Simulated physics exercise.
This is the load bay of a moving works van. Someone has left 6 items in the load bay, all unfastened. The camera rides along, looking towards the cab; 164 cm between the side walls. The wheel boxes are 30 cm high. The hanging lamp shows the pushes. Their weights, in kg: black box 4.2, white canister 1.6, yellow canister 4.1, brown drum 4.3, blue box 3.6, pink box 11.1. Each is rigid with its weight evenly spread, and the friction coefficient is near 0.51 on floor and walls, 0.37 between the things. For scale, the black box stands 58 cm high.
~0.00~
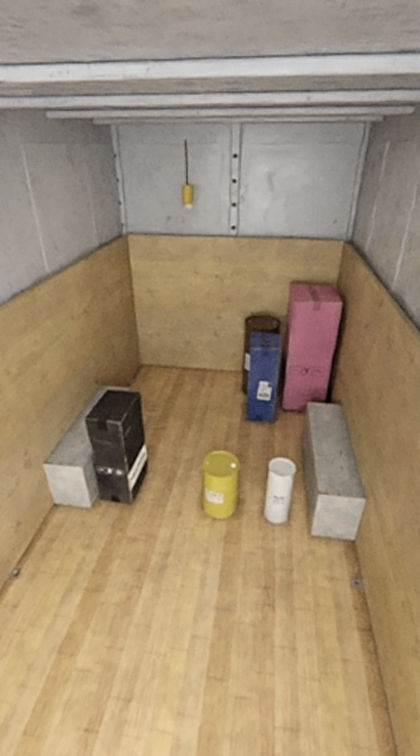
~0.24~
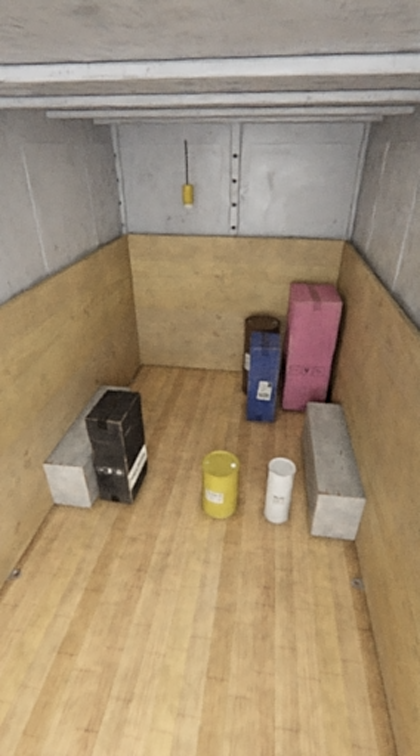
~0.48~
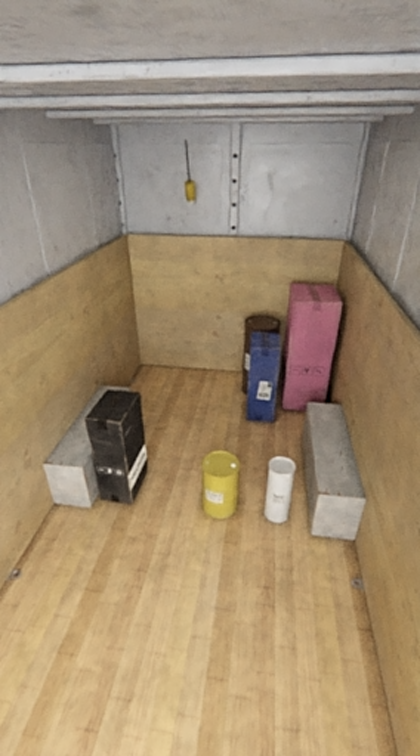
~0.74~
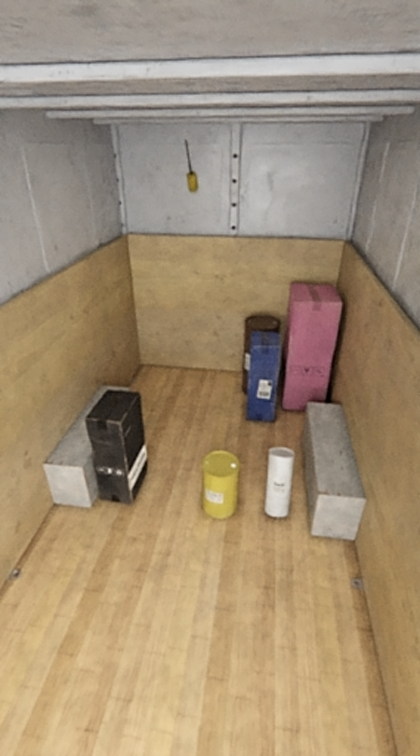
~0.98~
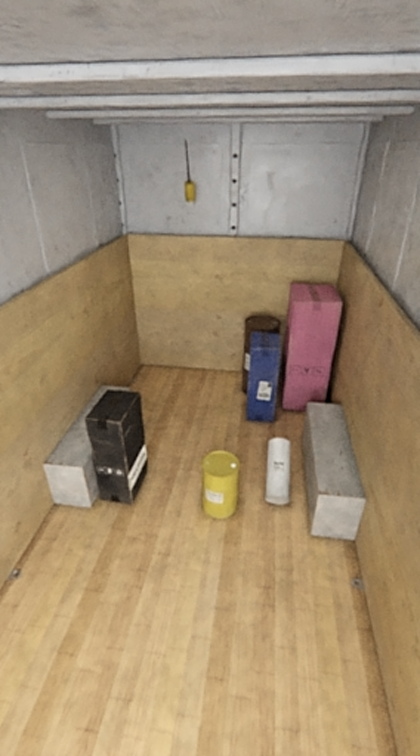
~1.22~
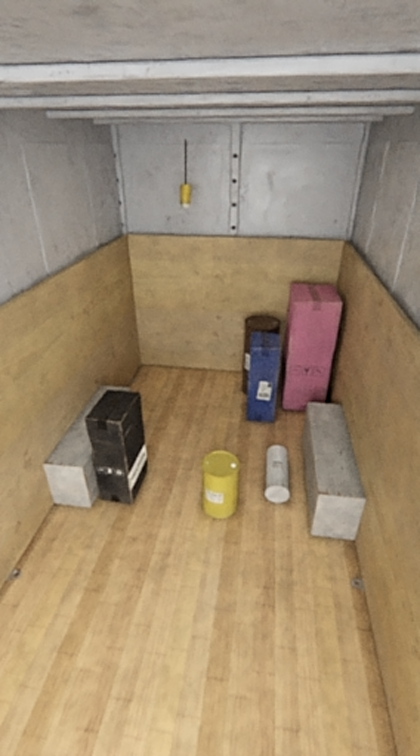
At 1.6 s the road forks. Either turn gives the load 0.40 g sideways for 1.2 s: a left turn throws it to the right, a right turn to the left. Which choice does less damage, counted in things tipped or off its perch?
Turn left.
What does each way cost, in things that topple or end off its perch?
Turning left 2, turning right 4.
Turning left. Around 2.02 s, push 0.40 g right; white canister on its side near (295, 474).
Around 2.82 s, no push; white canister on its side near (296, 474); black box at 50° to upright near (175, 458); blue box at 6° to upright.
Around 3.62 s, no push; white canister on its side near (296, 474); black box at 49° to upright near (175, 458); yellow canister shifted 4 cm.
Finally (5.1 s), on their side or leaning hard in the load bay, black box and white canister; the other 4 still in place (within 15 cm). In the last view, black box near (175, 458), white canister near (296, 474).
Turning right instead, white canister, brown drum, blue box and pink box tipped over or off its perch, 4 of 6 in all.
